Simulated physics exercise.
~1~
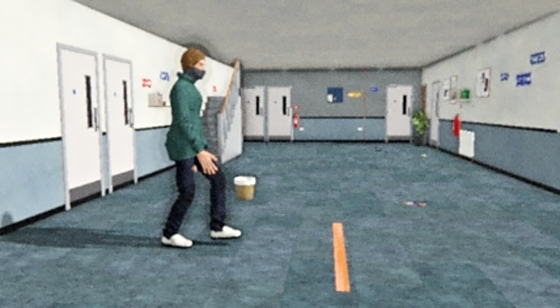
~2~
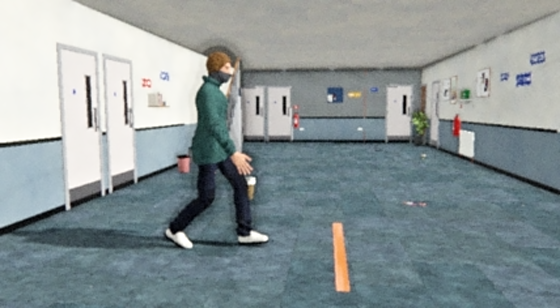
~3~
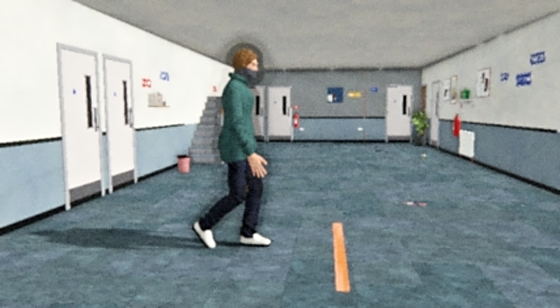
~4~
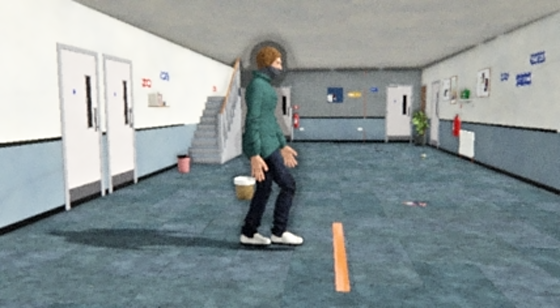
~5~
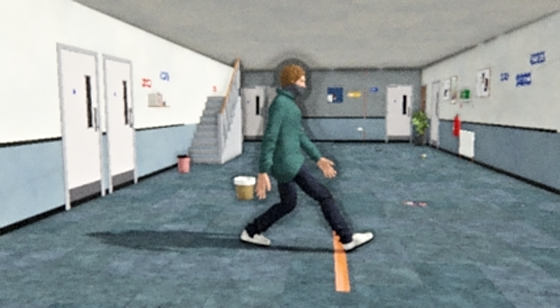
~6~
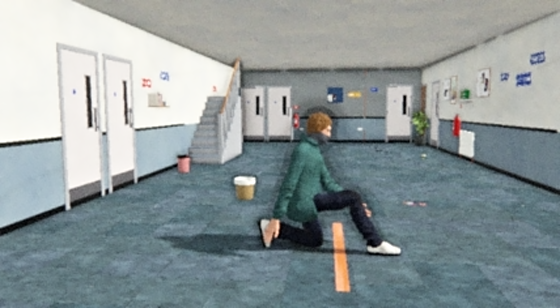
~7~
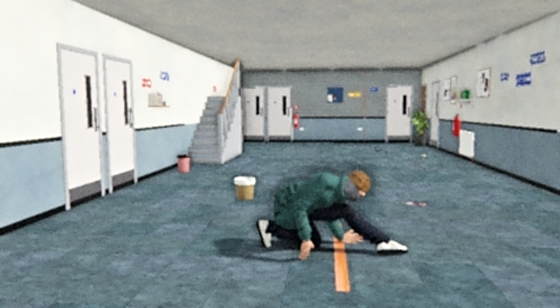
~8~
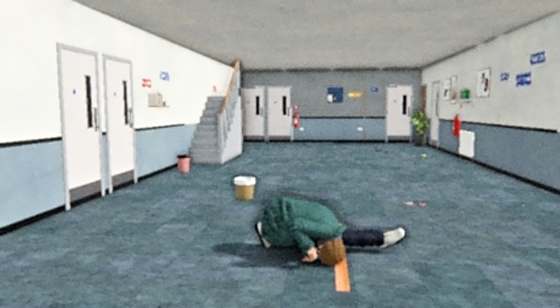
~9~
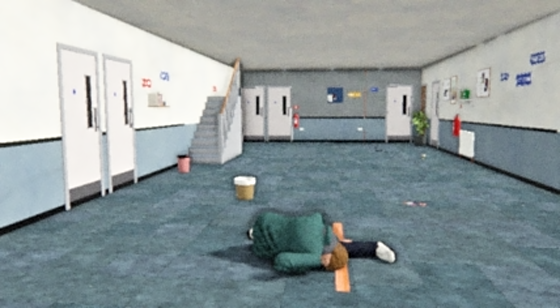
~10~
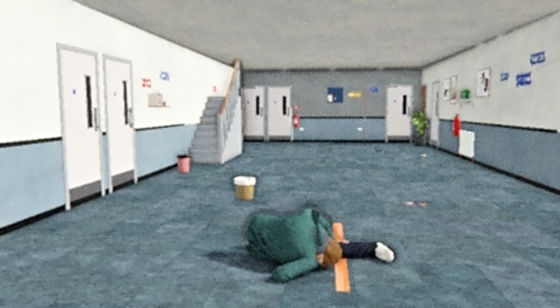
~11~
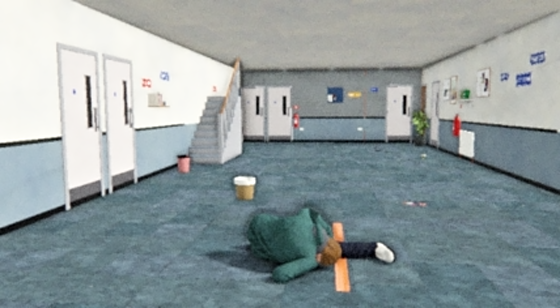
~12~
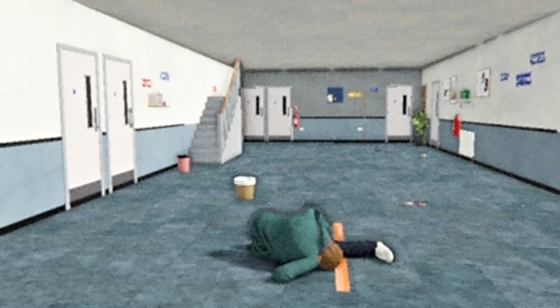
The clip shows a masked person in a green jacket walking right along a corridor toward an orange strip of tape, stepping onto it, then sinking down and folding forward, ending motionless in a heap with the head by the tape and one leg stretched across it.
